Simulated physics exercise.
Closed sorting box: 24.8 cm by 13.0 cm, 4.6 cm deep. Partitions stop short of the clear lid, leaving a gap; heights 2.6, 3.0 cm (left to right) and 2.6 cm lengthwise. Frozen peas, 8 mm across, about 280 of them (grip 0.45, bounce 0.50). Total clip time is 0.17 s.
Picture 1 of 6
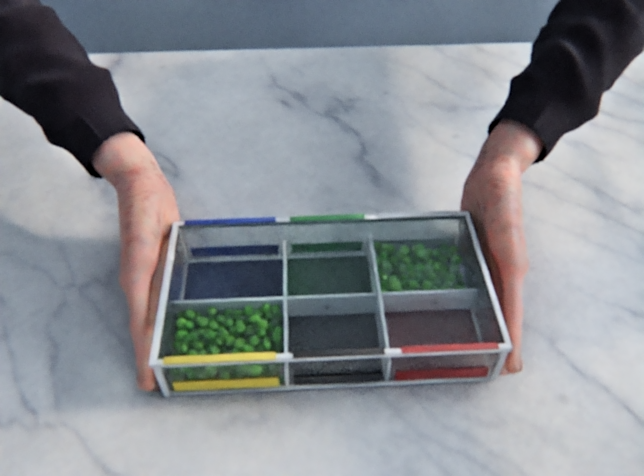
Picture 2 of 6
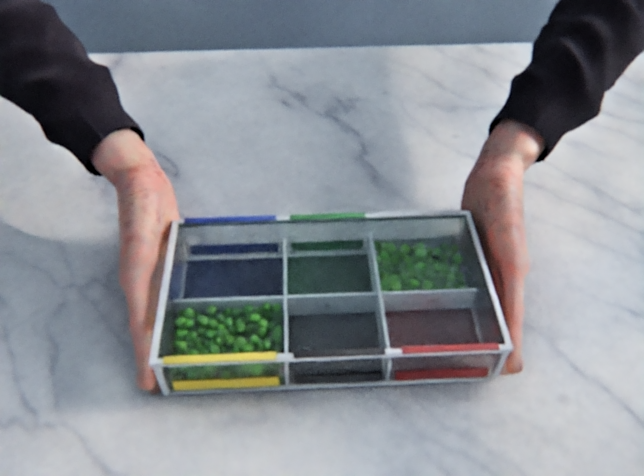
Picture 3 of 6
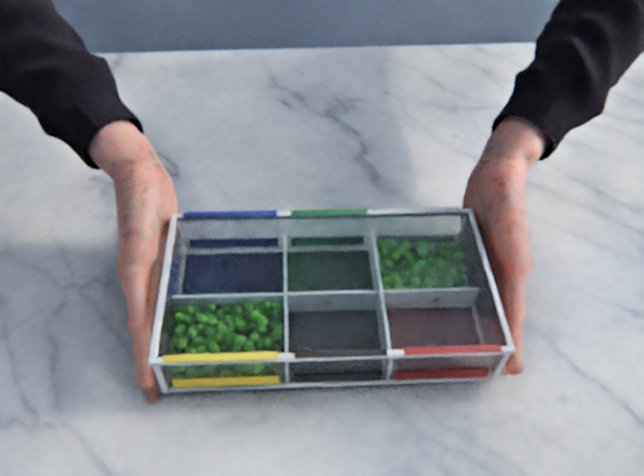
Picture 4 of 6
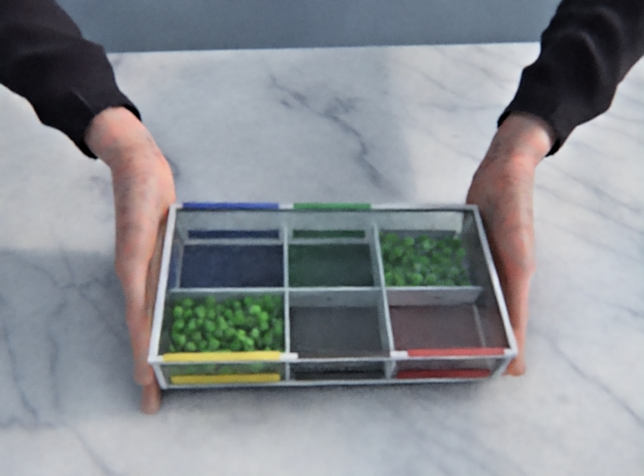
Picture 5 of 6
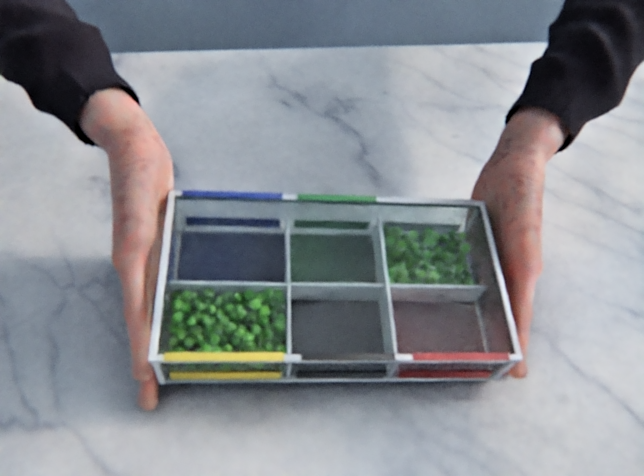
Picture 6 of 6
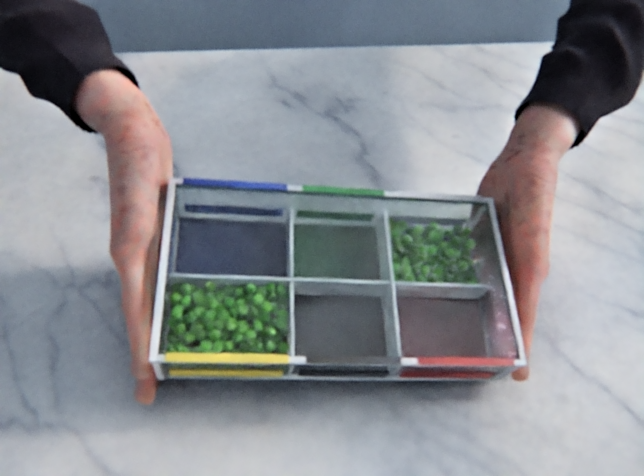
The footage shows two hands holding a closed, clear-lidded sorting box with six coloured compartments, green peas filling two of them, above a marble surface; the hands gradually tilt the box toward its right front corner while the peas stay in their compartments.
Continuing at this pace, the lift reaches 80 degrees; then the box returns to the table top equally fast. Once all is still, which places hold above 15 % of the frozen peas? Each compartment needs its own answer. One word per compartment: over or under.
Red over, blue under, green under, yellow over, white over, black under.
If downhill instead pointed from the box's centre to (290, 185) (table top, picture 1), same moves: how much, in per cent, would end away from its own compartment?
About 30 per cent.
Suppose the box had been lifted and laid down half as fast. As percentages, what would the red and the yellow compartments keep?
Per cent - red: 15; yellow: 50.
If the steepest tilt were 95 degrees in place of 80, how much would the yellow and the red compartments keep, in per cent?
In per cent, yellow gets 45, red gets 30.
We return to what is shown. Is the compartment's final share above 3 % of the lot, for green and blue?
Checking green: It falls short; checking blue: It falls short.
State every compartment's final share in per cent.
Red: 20 %, blue: 0 %, green: 0 %, yellow: 45 %, white: 20 %, black: 10 %.
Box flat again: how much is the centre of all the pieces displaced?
It shifts by roughly 3.0 cm.
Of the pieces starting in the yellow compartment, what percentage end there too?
Something like 80 in a hundred.
Then, 0.50 s after the last picture, tilt 80 degrees; red 10 %, yellow 55 %, white 35 %.
Then, 0.84 s after the last picture, tilt 34 degrees; red 20 %, yellow 45 %, white 20 %, black 10 %.
Then, 1.27 s after the last picture, tilt 0 degrees; red 20 %, yellow 45 %, white 20 %, black 10 %.
In the end, red 20 %, blue 0 %, green 0 %, yellow 45 %, white 20 %, black 10 %.
